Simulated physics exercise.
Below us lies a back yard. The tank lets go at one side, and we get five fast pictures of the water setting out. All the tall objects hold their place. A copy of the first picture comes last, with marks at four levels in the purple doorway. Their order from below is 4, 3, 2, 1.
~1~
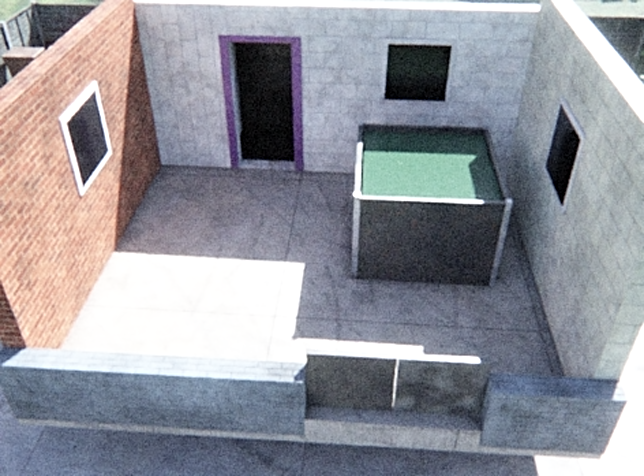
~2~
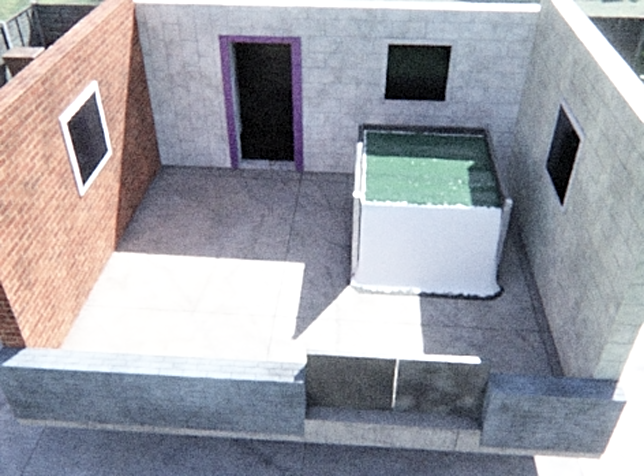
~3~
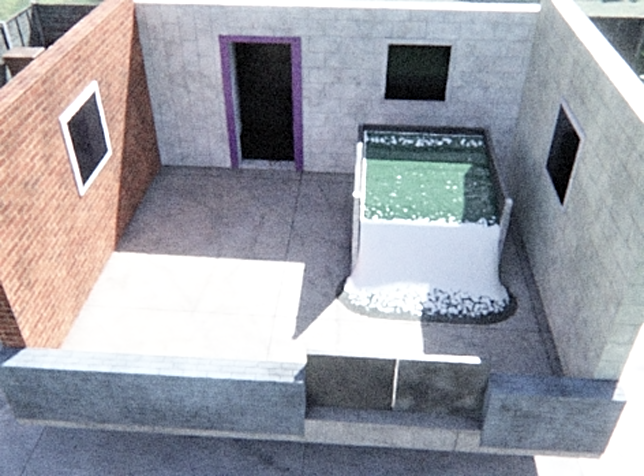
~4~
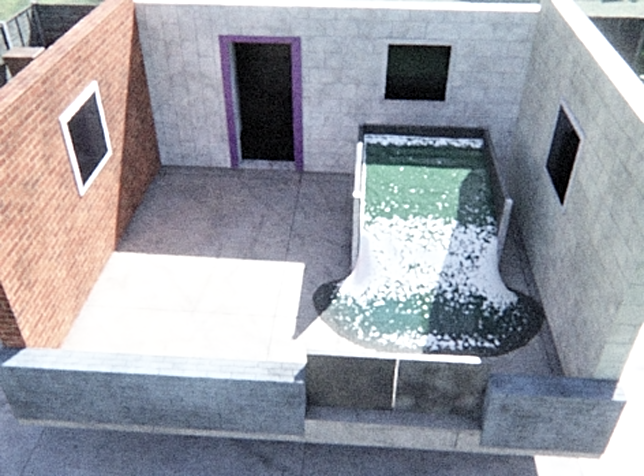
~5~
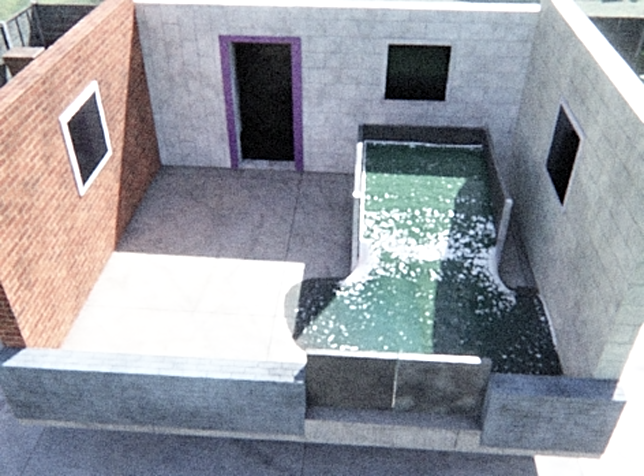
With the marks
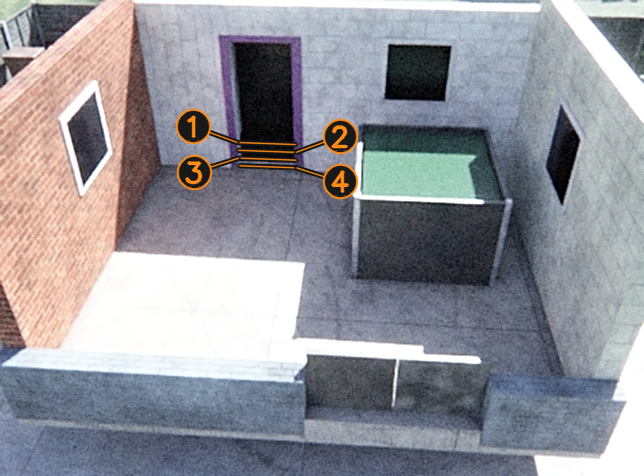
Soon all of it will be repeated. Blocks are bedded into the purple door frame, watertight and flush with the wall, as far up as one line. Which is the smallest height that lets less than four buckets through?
I would pick line 3.
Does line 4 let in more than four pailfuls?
Yes, it does.
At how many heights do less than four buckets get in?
Three of them.
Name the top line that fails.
4 it is.
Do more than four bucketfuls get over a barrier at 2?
No, that is safe.
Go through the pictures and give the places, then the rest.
The first picture shows water in the tank at rest, its middle at (427, 165); foot of the purple doorway at (268, 169); shut gate at (397, 364).
In the second picture, 2 % of the ground under water, visible out to (495, 289).
In the third picture, 6 % of the ground under water, visible out to (509, 305).
In the fourth picture, 12 % of the ground under water, visible out to (518, 342).
In the fifth picture, 21 % of the ground under water, visible out to (542, 344).
In orange, 1 at (266, 143); 2 at (266, 151); 3 at (267, 159); 4 at (267, 166); from the bottom up 4, 3, 2, 1.
For line 1, nothing gets over.
For line 2, nothing gets over.
For line 3, a splash gets over, under a bucket.
For line 4, some 15 bucketfuls get in.
